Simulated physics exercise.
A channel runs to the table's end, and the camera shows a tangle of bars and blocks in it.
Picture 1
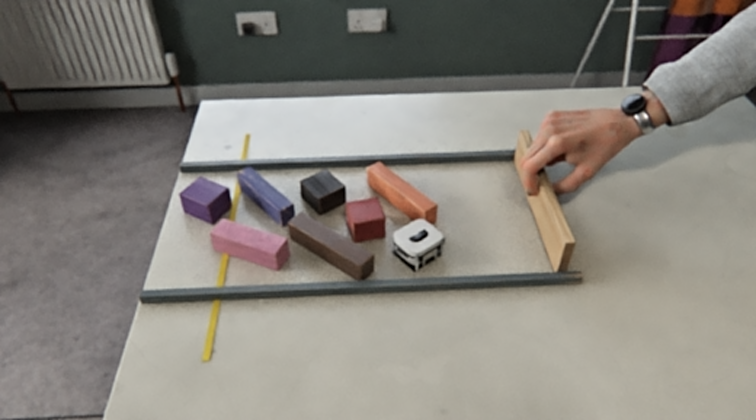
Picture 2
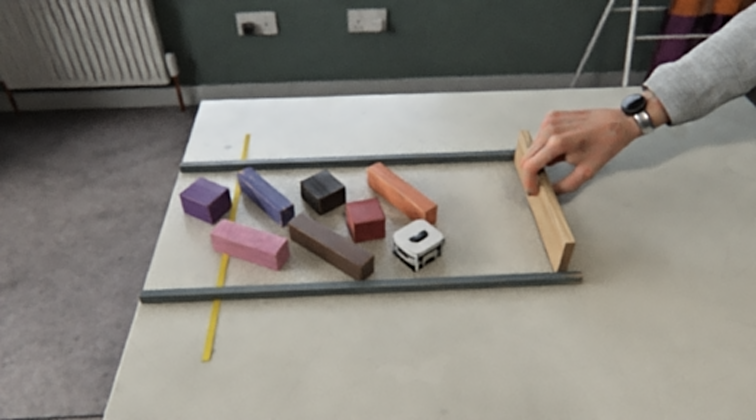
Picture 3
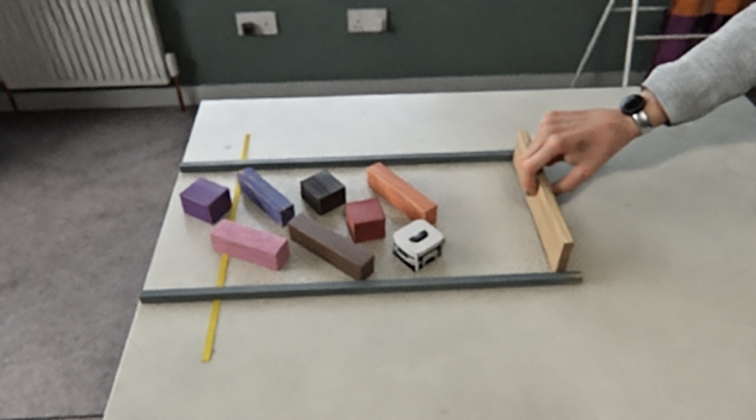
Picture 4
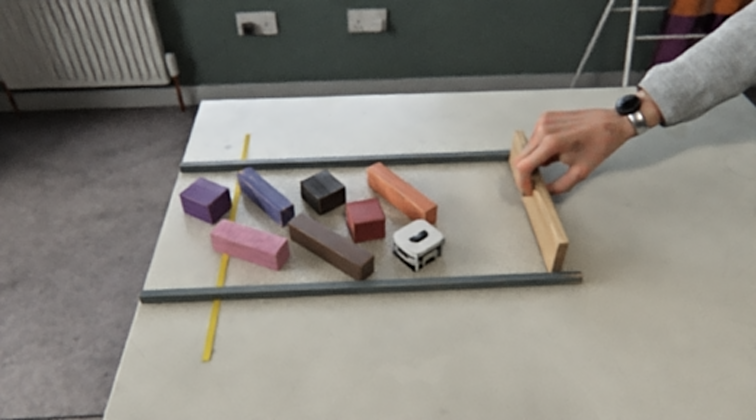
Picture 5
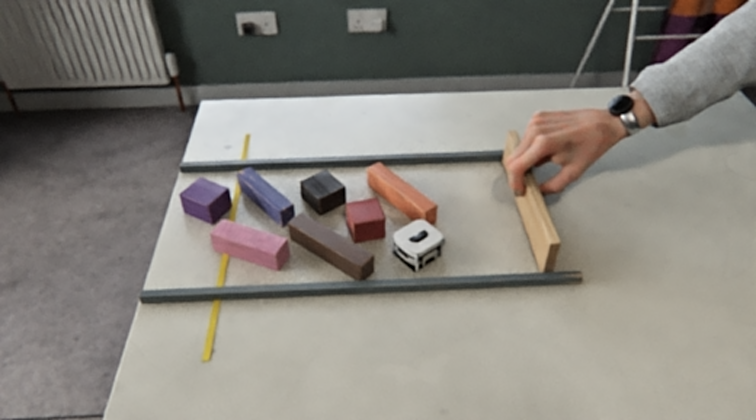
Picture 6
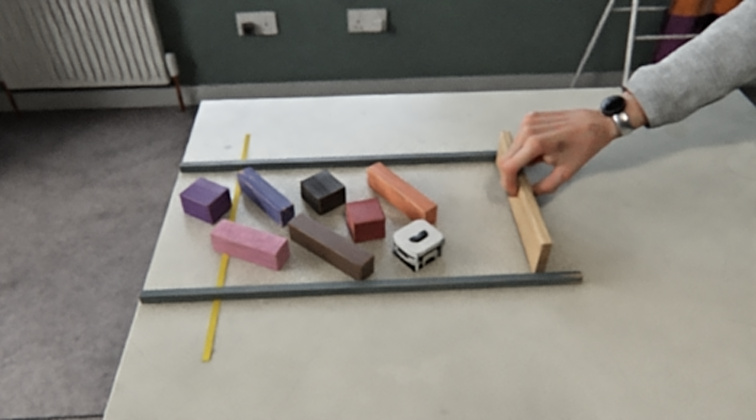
On a pale table near a radiator, a hand slid a wooden board slightly left between two dark rails, while the colourful bars and blocks and a black-and-white object lay still.
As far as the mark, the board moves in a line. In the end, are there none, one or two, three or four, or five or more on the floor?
There are one or two on the floor.
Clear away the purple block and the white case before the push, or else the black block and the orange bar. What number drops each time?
Result: 0 in the first case, with 0 in the second.
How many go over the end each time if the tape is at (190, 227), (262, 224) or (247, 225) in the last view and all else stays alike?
Try 1: 6; try 2: 0; try 3: 1.
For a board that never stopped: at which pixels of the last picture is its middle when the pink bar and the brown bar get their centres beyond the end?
The middle would be close to (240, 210) and then close to (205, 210).
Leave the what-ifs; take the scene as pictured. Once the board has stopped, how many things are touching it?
Counting them up gives 3.
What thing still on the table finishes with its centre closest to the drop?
That's the blue bar.
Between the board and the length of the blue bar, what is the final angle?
It comes to around 0 degrees.
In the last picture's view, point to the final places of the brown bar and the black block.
Brown bar: (174, 259); black block: (202, 190).
Early on, none off yet; purple block at rest near (206, 201); pink bar at rest near (250, 245); blue bar at rest near (266, 196).
Finally, the number that fall off is one or two; lost, pink bar and purple block.
